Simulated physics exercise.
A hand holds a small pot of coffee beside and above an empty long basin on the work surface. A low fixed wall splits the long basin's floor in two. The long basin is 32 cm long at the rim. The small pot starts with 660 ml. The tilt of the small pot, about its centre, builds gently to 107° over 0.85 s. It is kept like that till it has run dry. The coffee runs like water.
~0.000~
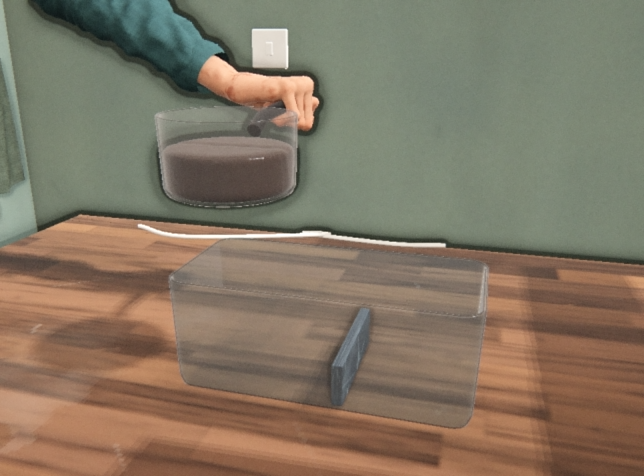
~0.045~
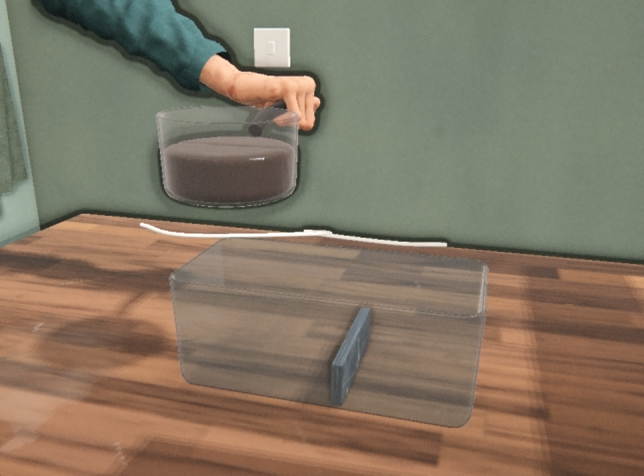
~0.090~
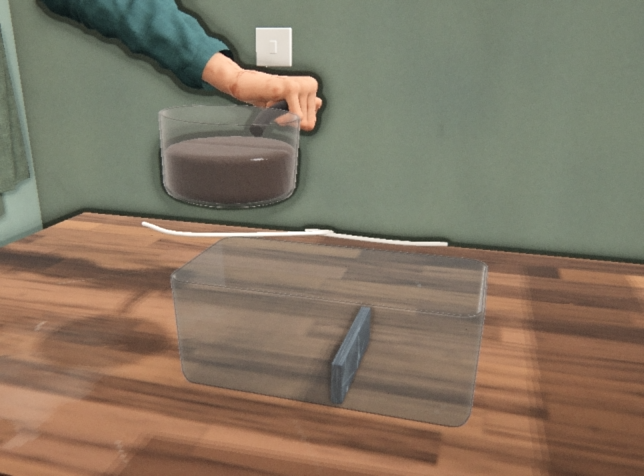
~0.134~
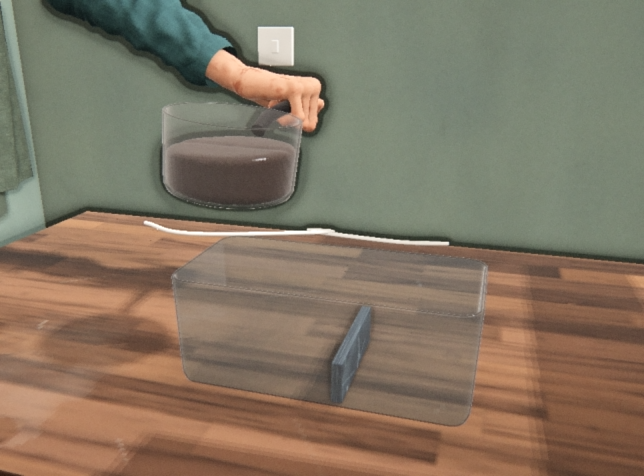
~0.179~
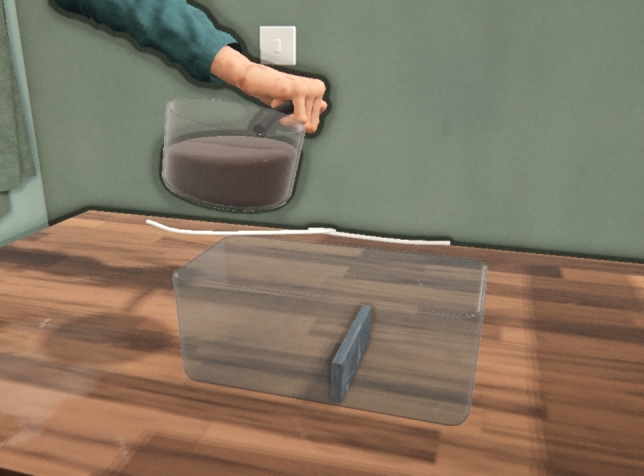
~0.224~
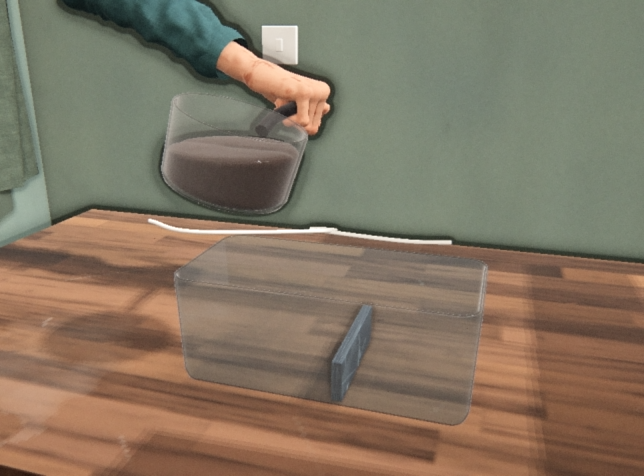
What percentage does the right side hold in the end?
About 21 per cent.
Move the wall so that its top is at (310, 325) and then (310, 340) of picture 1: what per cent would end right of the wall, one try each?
In turn about 75 and 80 per cent.
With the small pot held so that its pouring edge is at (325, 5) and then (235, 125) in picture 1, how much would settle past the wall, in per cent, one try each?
First 85, then 5 per cent.
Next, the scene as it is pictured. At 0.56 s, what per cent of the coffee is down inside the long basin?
Some 8 per cent.
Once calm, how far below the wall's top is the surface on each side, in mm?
Left about 26 mm, right about 38 mm.
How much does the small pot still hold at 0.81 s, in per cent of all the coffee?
About 12 per cent.
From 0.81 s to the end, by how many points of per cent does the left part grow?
About 20 per cent.
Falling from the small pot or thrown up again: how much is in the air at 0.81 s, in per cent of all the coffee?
Some 10 per cent.
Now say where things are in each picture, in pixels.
It leans 0°; its right rim is at (293, 119); the coffee meets the walls at (174, 144) and (291, 150); the long basin's rim runs from (197, 258) to (486, 289); the wall's top is at (353, 336), in the first frame.
It leans 1°; its right rim is at (294, 120); the coffee meets the walls at (175, 144) and (293, 150), in the second frame.
It leans 3°; its right rim is at (295, 123); the coffee meets the walls at (177, 143) and (293, 151), in the third frame.
It leans 6°; its right rim is at (298, 127); the coffee meets the walls at (178, 142) and (294, 151), in the fourth frame.
It leans 11°; its right rim is at (300, 134); the coffee meets the walls at (178, 143) and (296, 153), in the fifth frame.
It leans 17°; its right rim is at (303, 142); the coffee meets the walls at (178, 142) and (298, 154), in the sixth frame.
Then, 0.56 s in, the tilt is 79° and 59 per cent is still to pour, 8 is left of the wall and 0 right of it.
Then, 0.81 s in, the tilt is 106° and 12 per cent is still to pour, 58 is left of the wall and 20 right of it.
Then, 1.07 s in, the tilt is 107° and 1 per cent is still to pour, 75 is left of the wall and 21 right of it.
Then, 1.35 s in, the tilt is 107° and 0 per cent is still to pour, 77 is left of the wall and 21 right of it.
Finally, 77 per cent lies left of the wall, 21 right of it and 2 outside.
